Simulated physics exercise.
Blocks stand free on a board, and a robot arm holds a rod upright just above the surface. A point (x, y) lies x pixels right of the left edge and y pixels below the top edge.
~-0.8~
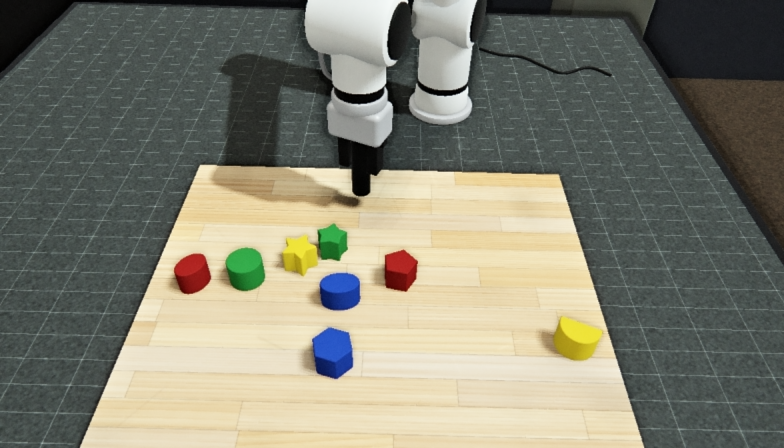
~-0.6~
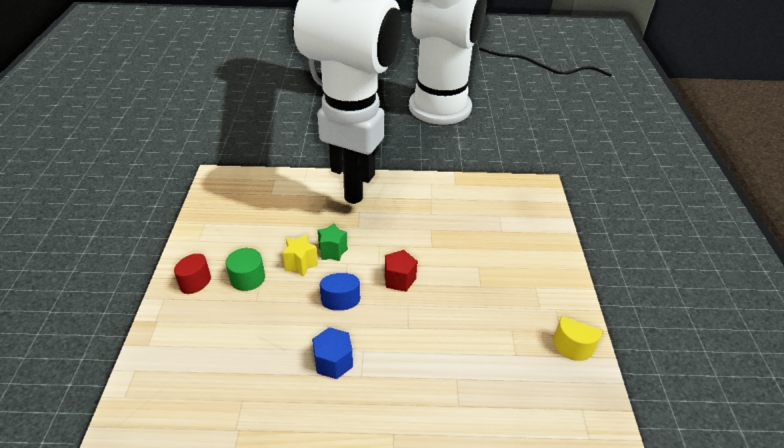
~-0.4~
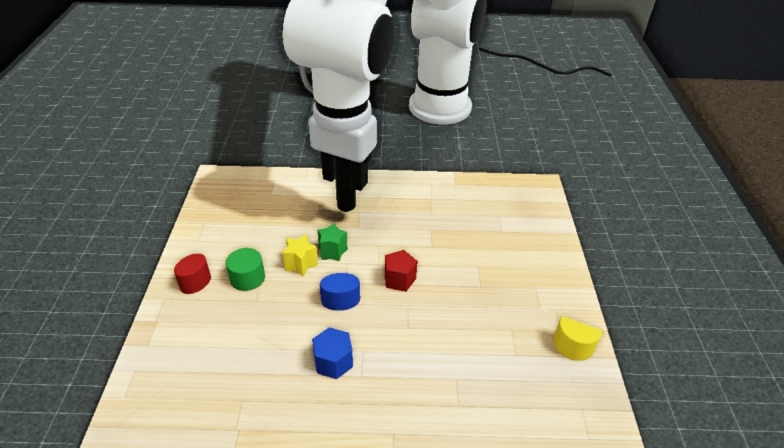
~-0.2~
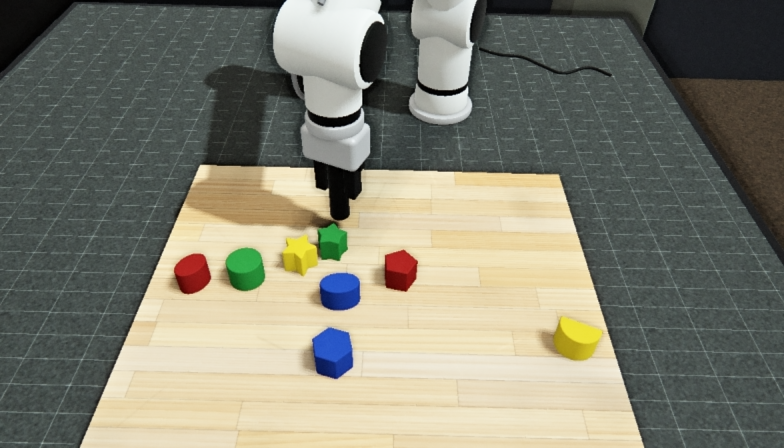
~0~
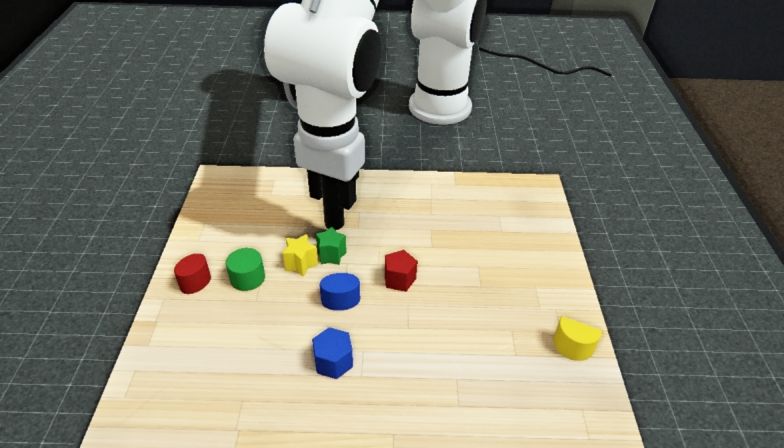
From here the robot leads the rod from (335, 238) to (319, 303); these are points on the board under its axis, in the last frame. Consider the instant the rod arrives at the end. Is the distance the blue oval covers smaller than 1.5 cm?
No - that is not the case.
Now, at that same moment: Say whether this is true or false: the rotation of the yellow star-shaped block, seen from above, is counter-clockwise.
False - the claim does not hold.
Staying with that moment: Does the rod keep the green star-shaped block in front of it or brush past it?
It holds its place in front.
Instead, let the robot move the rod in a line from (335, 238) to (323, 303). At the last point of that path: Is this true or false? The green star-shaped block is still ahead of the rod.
The claim holds.
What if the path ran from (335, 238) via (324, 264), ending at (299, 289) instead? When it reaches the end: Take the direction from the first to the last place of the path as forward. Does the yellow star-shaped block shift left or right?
It moves right.
The first path, step by step. One third of the way, rod (329, 245); yellow star-shaped block (298, 250), turned 40° clockwise; green star-shaped block (326, 260).
Two thirds of the way, rod (323, 266); yellow star-shaped block (298, 250), turned 40° clockwise; green star-shaped block (320, 279), turned 35° anticlockwise; blue oval (343, 292), turned 25° anticlockwise.
At the end, rod (317, 290); yellow star-shaped block (298, 250), turned 40° clockwise; green star-shaped block (313, 303), turned 35° anticlockwise; blue six-sided block still; blue oval (346, 301), turned 60° anticlockwise.
